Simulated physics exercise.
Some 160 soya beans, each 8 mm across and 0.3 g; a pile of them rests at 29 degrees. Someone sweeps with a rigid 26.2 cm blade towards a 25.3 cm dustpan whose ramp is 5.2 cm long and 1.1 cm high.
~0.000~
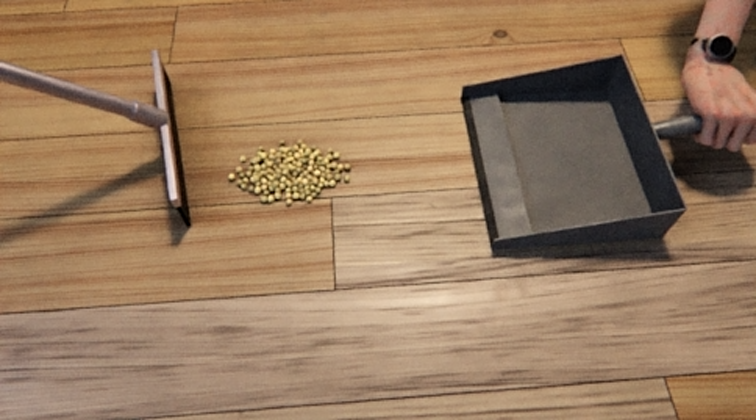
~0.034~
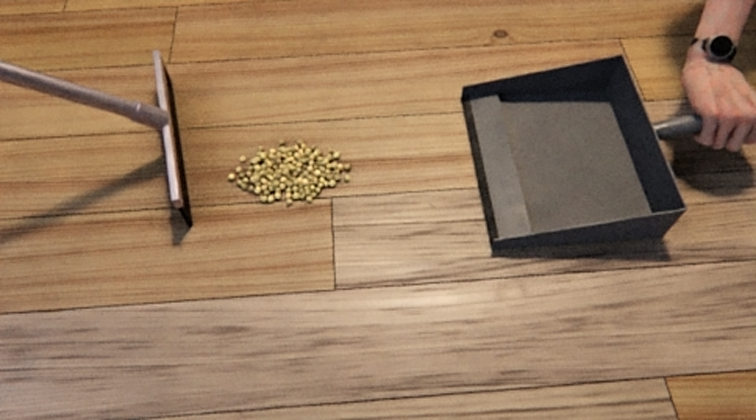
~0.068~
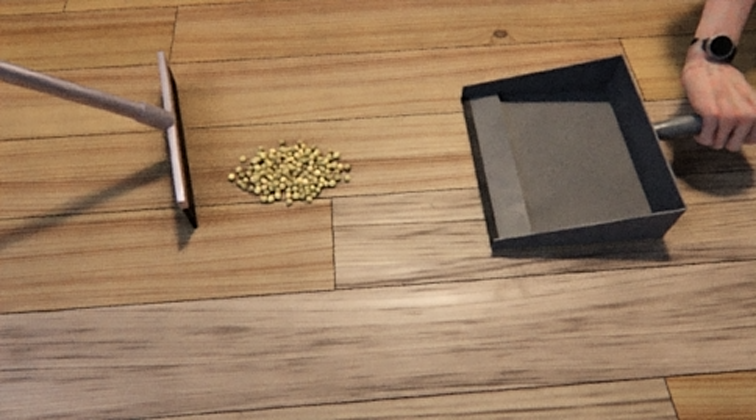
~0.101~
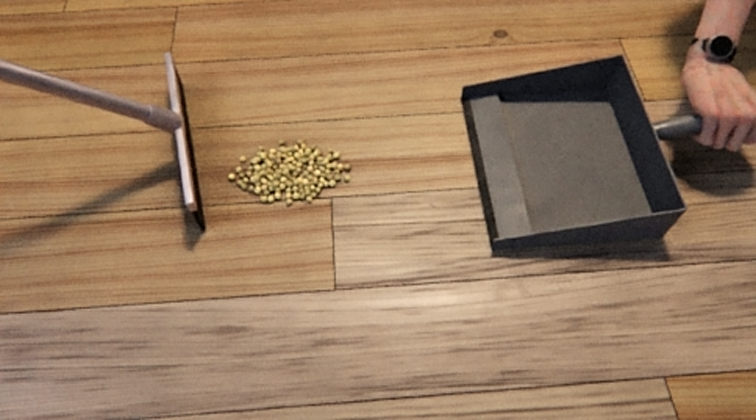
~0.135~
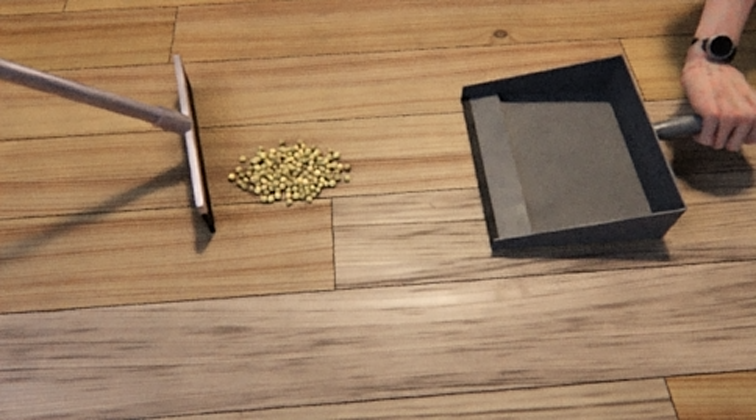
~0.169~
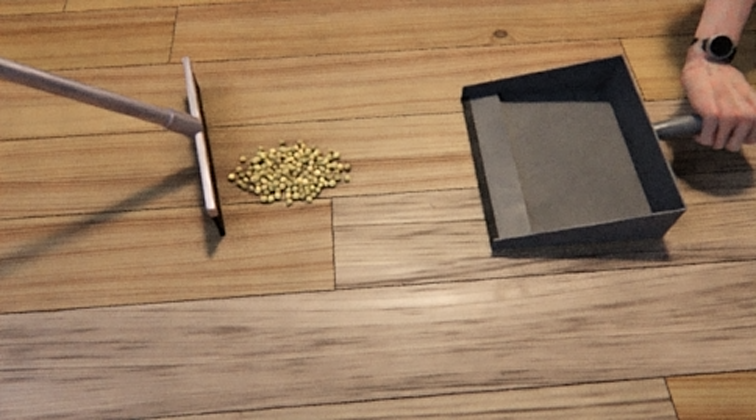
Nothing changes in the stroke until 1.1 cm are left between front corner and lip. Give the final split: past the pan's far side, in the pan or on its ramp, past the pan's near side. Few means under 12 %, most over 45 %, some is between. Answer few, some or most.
Far side few, pan few, near side few.
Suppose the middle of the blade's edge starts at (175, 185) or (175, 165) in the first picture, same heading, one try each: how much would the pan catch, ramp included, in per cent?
Some 0 and 0 per cent.
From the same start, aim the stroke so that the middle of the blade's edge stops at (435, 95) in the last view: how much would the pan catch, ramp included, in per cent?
About 20 per cent.
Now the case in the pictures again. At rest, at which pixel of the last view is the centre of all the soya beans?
At about (459, 165).
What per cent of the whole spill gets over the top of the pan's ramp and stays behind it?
Some 0 per cent.
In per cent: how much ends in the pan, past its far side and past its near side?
Far side 5, pan 0, near side 5.
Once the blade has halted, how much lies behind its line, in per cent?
Roughly 15 per cent.
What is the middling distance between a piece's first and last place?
Some 22 cm.
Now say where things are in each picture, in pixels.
The first picture shows blade from (176, 202) to (157, 58), moved 0.0 cm, 0 of the pieces shifted so far; middle of the pieces at (290, 172); pan at (568, 161).
The second picture shows blade from (178, 202) to (159, 59), moved 0.2 cm, 0 of the pieces shifted so far; middle of the pieces at (290, 172).
The third picture shows blade from (183, 204) to (163, 59), moved 0.9 cm, 0 of the pieces shifted so far; middle of the pieces at (290, 172).
The fourth picture shows blade from (192, 206) to (170, 61), moved 2.1 cm, 0 of the pieces shifted so far; middle of the pieces at (290, 172).
The fifth picture shows blade from (202, 209) to (179, 63), moved 3.5 cm, 0 of the pieces shifted so far; middle of the pieces at (290, 172).
The sixth picture shows blade from (213, 211) to (188, 65), moved 4.8 cm, 0 of the pieces shifted so far; middle of the pieces at (290, 172); pan at (568, 161). Its pace works out near 0.41 m/s, heading 20 degrees towards the viewer's side.
Then, at 0.58 s, middle of the blade 21 cm from the lip; 0 % over the lip, far side 0 %, near side 0 %.
Then, at 0.85 s, middle of the blade 11 cm from the lip; 0 % over the lip, far side 0 %, near side 0 %.
After 1.23 s, middle of the blade 4 cm from the lip; 0 % over the lip, far side 5 %, near side 5 %.
At rest (1.6 s), far side 5 %, pan 0 %, near side 5 %, in front of the lip or behind the blade 90 %.
